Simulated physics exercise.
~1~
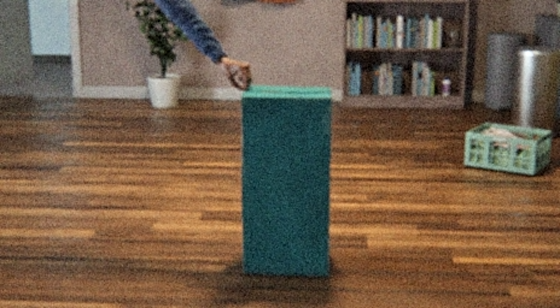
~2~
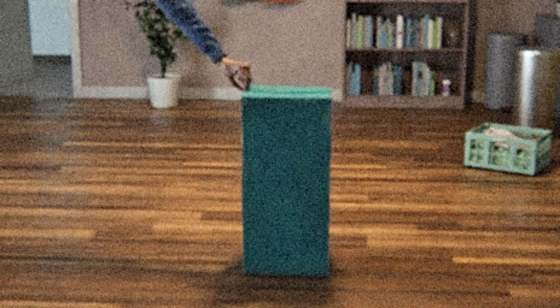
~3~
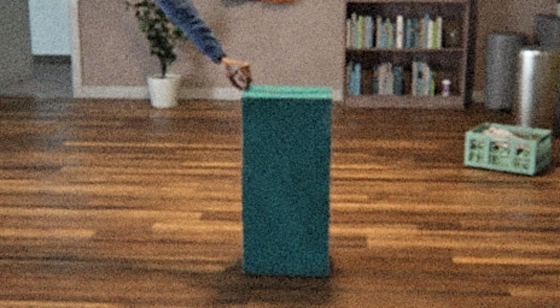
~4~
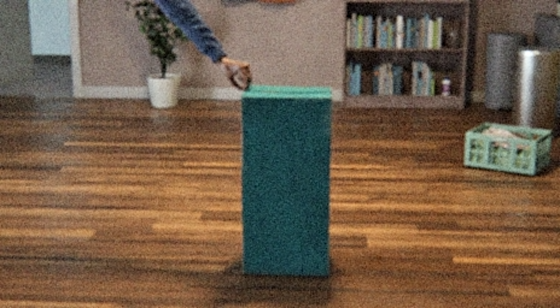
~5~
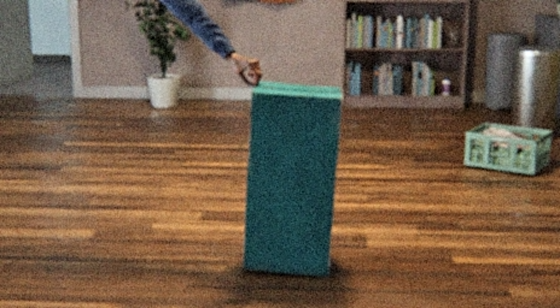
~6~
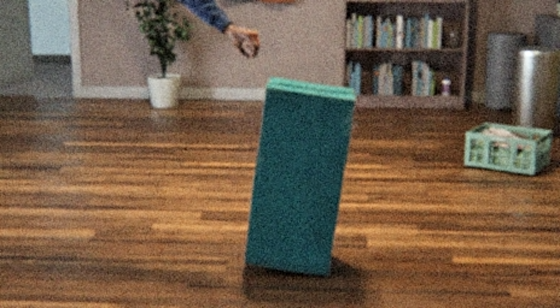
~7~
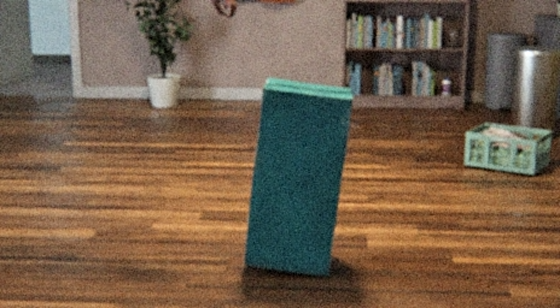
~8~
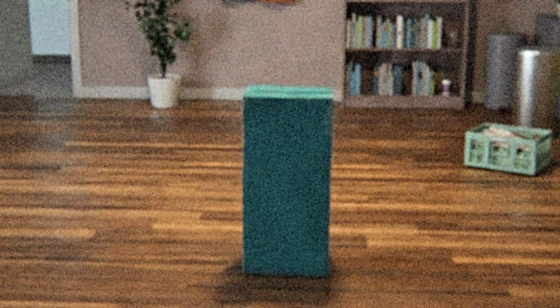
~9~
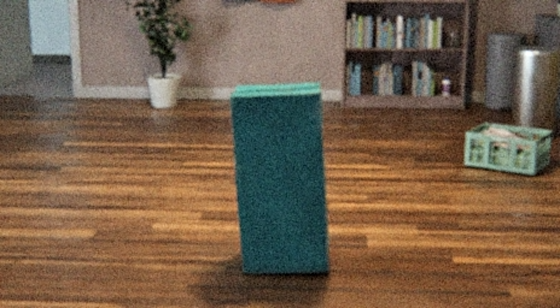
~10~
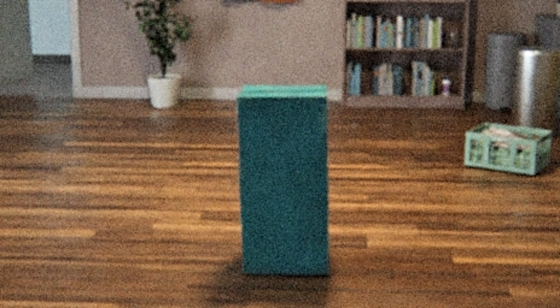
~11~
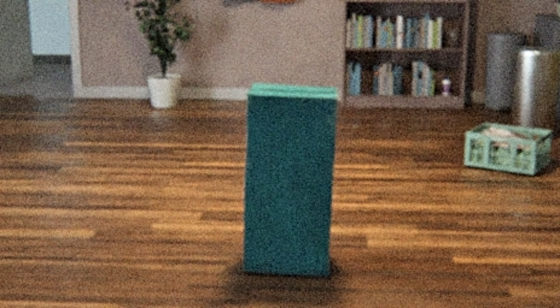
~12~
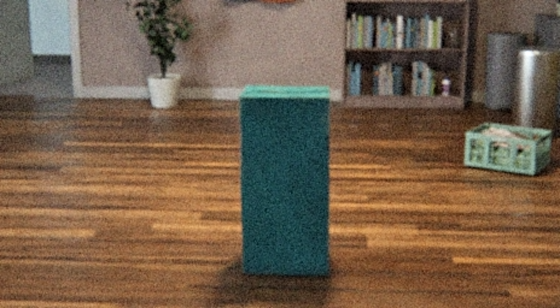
Tall turquoise box tipping right from a hand's quick shove, rocking back left and right, then settling upright on the wooden floor.
